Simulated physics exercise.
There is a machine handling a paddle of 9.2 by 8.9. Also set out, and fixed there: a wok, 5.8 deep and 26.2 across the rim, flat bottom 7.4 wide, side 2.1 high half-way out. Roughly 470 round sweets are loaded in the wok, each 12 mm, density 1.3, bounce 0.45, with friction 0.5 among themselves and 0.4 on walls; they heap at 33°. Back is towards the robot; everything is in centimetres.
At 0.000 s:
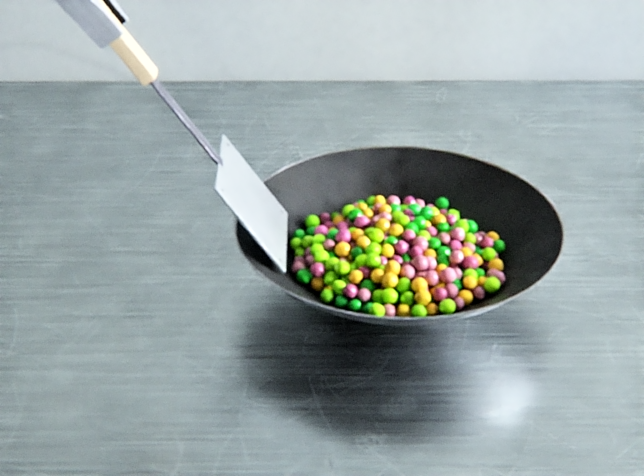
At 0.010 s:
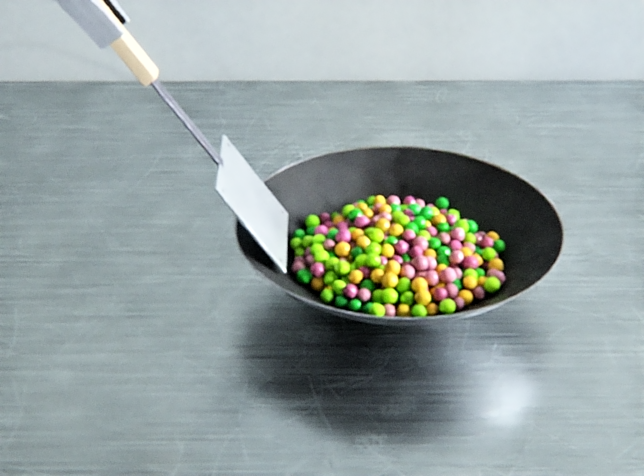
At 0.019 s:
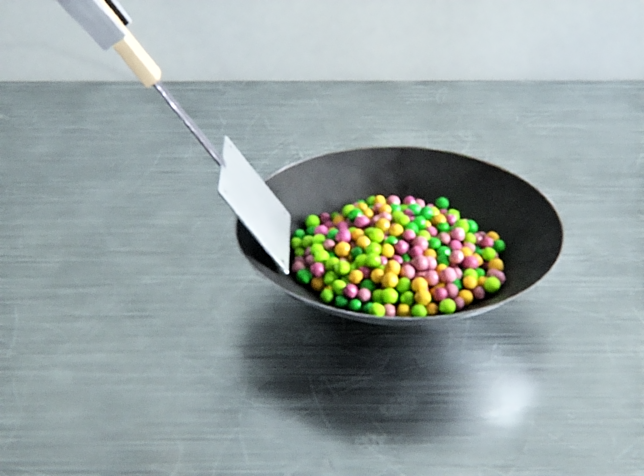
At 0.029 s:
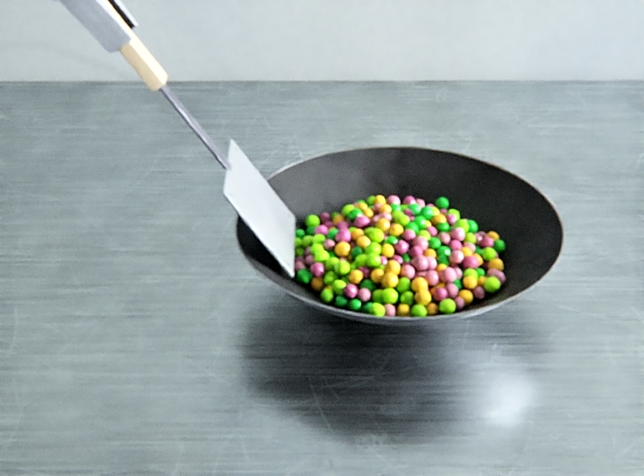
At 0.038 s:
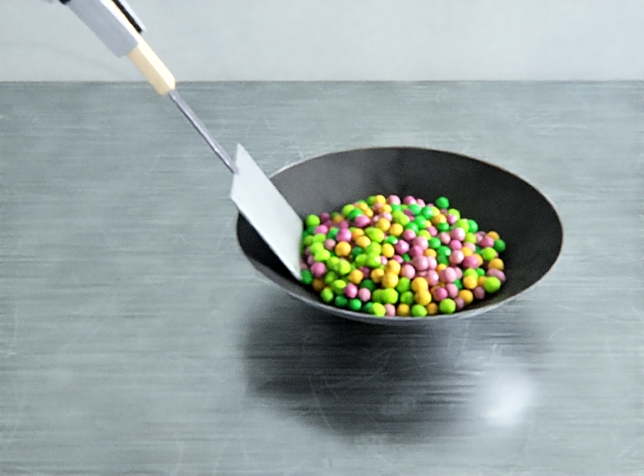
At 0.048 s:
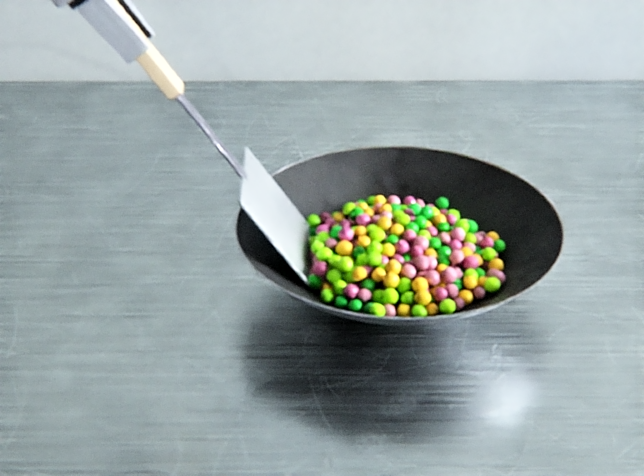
A flat metal paddle held by a machine slid slowly down and to the right inside a dark wok, nudging the left edge of a heap of green, pink and yellow balls that barely shifted.
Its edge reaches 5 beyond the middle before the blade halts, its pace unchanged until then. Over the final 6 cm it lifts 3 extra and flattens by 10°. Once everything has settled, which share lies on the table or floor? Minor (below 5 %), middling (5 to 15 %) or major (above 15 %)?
Middling.
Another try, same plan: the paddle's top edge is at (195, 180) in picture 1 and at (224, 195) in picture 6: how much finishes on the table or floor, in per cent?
Around 10 per cent finishes on the table or floor.
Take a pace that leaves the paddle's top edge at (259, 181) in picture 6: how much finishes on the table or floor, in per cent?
That share would be about 35 percent.
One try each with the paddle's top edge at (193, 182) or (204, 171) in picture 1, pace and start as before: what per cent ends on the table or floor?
Some 5 and 5 per cent.
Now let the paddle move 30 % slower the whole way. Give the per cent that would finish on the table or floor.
Roughly 0 in a hundred.
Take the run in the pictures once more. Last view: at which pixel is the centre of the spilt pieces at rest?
Resting centre: About (621, 263).
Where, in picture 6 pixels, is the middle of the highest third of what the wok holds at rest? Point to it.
Centre: Roughly (501, 230).
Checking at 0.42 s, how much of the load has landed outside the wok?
It comes to some 4 in a hundred.
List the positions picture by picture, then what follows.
In the first picture, paddle top edge at (218, 160), sloping 56°; upper third of the load around (393, 244), from x 295 to 500, top at y 200; 467 in the wok.
In the second picture, paddle top edge at (219, 161), sloping 56°; upper third of the load around (393, 244), from x 295 to 500, top at y 200.
In the third picture, paddle top edge at (221, 162), sloping 56°; upper third of the load around (393, 244), from x 295 to 500, top at y 200.
In the fourth picture, paddle top edge at (226, 165), sloping 56°; upper third of the load around (393, 244), from x 295 to 500, top at y 200.
In the fifth picture, paddle top edge at (234, 169), sloping 56°; upper third of the load around (393, 244), from x 300 to 500, top at y 200.
In the sixth picture, paddle top edge at (242, 173), sloping 56°; upper third of the load around (392, 244), from x 300 to 500, top at y 200; 467 in the wok.
After 0.11 s, sloping 56°, highest piece 6 above the table; 467 in the wok.
After 0.18 s, sloping 52°, highest piece 7 above the table; 467 in the wok.
After 0.42 s, sloping 46°, highest piece 8 above the table; 429 in the wok, 22 on the table or floor, 16 on the blade or in flight.
After 1.47 s, sloping 46°, highest piece 7 above the table; 425 in the wok, 42 on the table or floor.
At rest, 425 in the wok, 42 on the table or floor. That is 9 % on the table or floor.
